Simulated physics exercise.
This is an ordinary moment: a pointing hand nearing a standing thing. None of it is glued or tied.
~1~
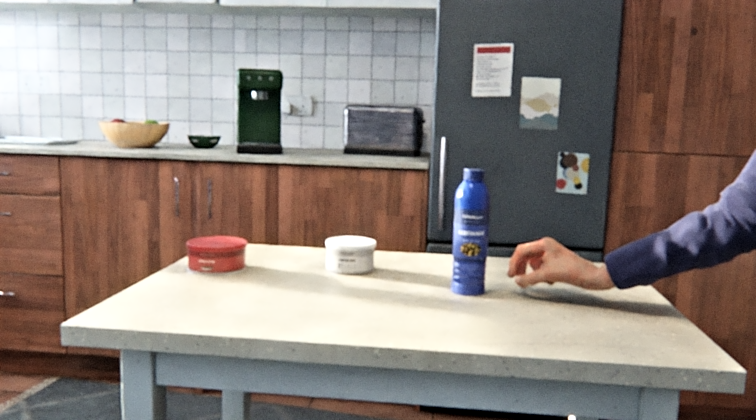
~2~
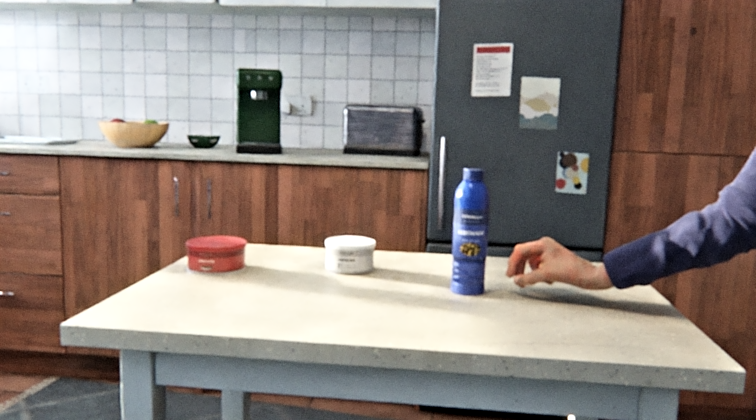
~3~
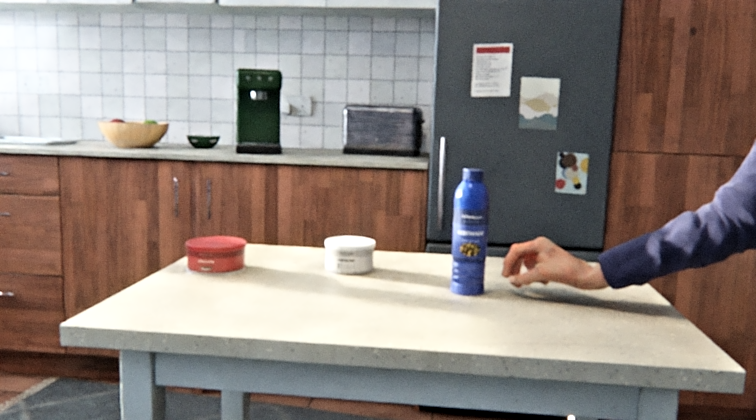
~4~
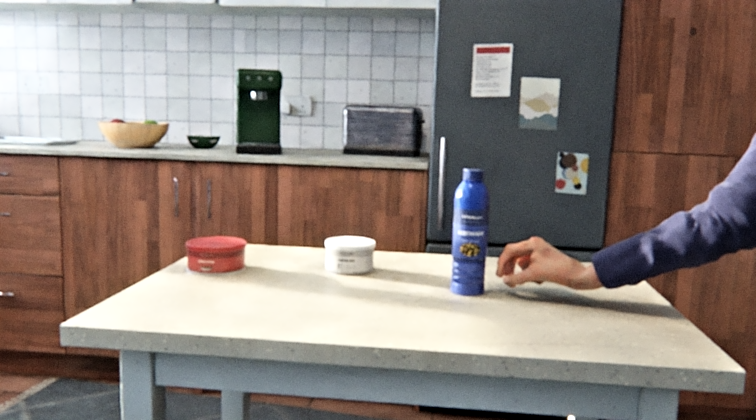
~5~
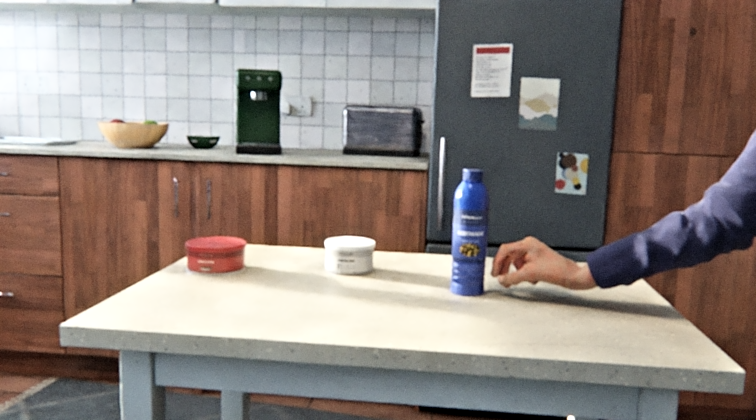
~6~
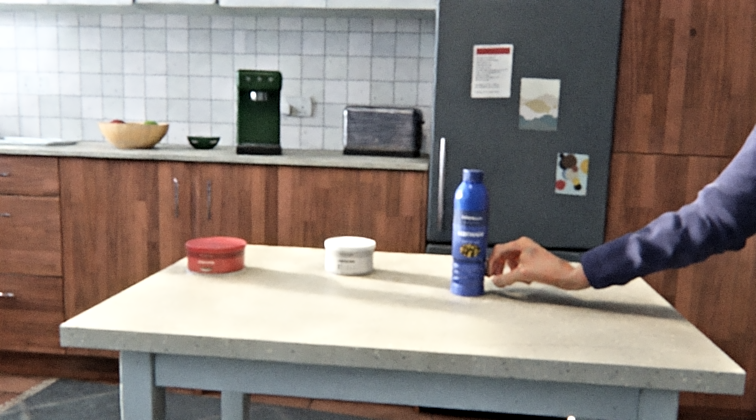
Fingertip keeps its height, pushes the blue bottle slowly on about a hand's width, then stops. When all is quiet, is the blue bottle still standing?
Most likely it stays erect.
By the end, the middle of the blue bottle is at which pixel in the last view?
It winds up at roughly (405, 229).
Then, 0.40 s after the last picture, blue bottle slid about its own width near (450, 231).
Then, 0.90 s after the last picture, blue bottle slid about its own width near (419, 230).
At rest, moved from the start, blue bottle. Seen from the same camera at the end, blue bottle near (405, 230).
